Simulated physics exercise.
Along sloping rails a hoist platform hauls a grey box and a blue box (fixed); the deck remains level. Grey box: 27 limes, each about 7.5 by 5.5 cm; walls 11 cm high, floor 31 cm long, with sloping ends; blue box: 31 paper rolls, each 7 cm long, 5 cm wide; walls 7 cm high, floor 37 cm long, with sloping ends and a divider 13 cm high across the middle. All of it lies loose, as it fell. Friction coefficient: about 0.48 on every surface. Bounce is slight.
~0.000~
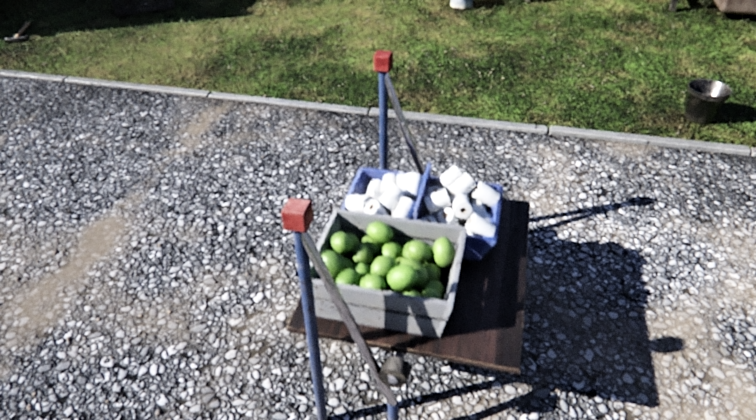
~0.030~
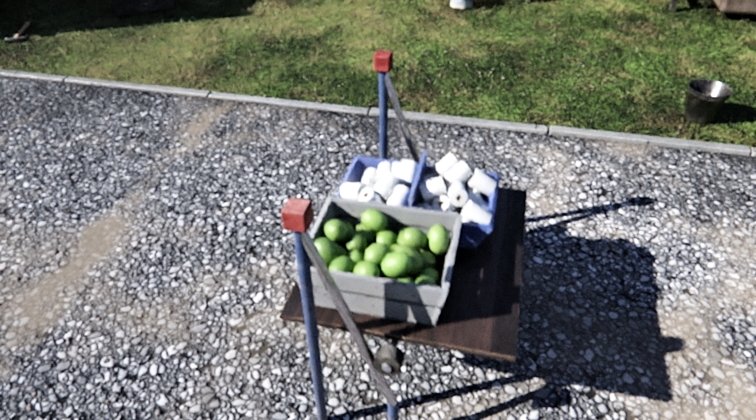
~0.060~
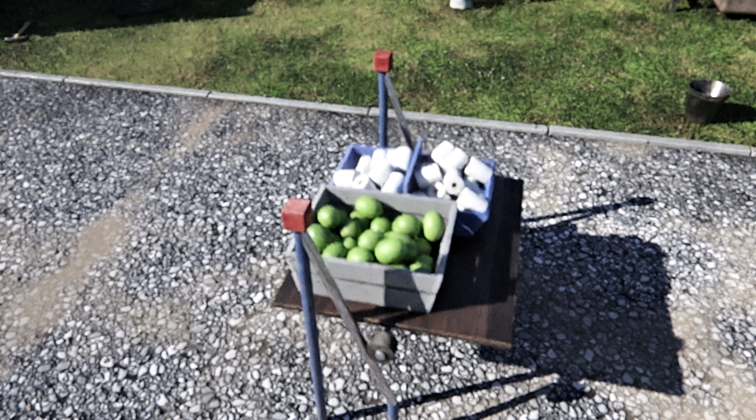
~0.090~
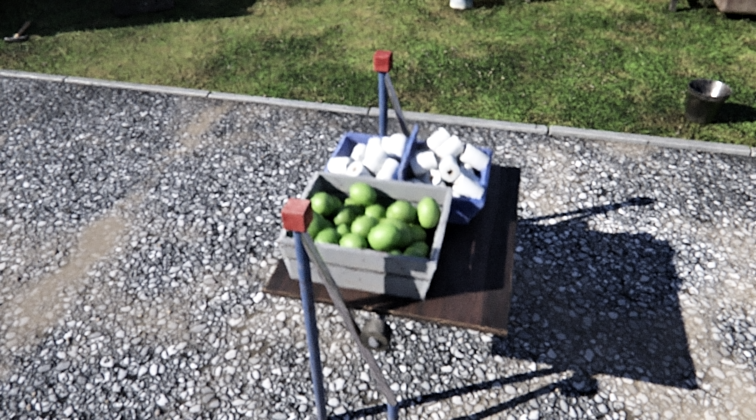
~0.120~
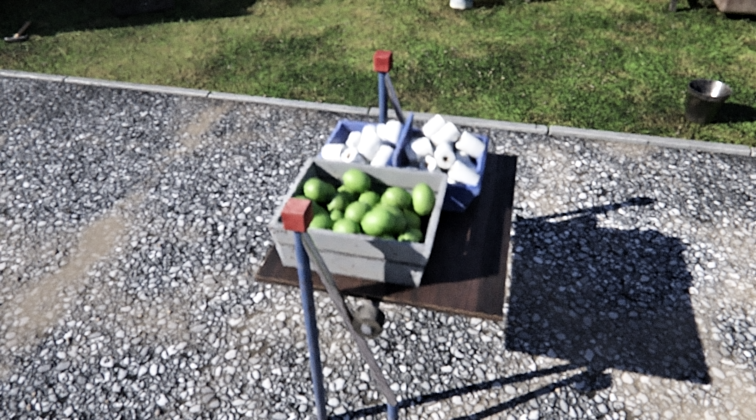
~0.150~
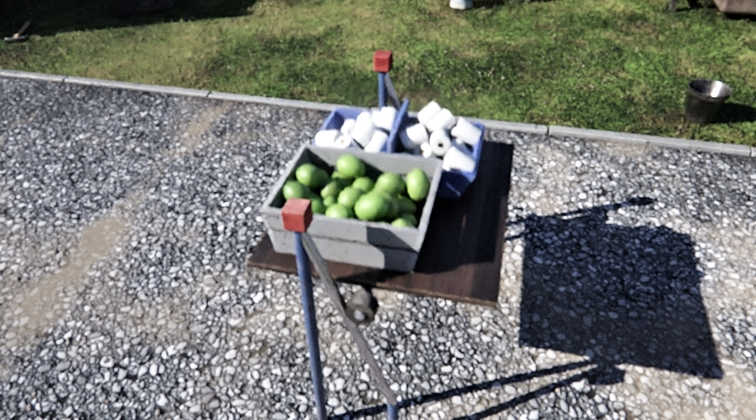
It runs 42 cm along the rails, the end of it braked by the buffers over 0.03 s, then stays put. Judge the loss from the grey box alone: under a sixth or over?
It sheds fewer than one in six of them.
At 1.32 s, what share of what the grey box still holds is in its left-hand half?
About 70 per cent.
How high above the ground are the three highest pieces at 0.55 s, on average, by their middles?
About 88 cm.
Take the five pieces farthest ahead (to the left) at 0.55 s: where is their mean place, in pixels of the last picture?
Around (267, 74).
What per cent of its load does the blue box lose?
Blue box 20 per cent.
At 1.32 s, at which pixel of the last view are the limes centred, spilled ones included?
Around (311, 140).
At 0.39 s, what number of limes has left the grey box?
Some 0 by then.
After 0.27 s, braking begins.
After 0.39 s, grey box 27 in, 0 out and blue box 31 in, 0 out.
After 0.55 s, grey box 26 in, 1 out and blue box 26 in, 5 out.
After 0.77 s, grey box 26 in, 1 out and blue box 26 in, 5 out.
When it is over (at 1.32 s), grey box 26 in, 1 out and blue box 25 in, 6 out. Asked share, 1 of 27, 4 per cent.
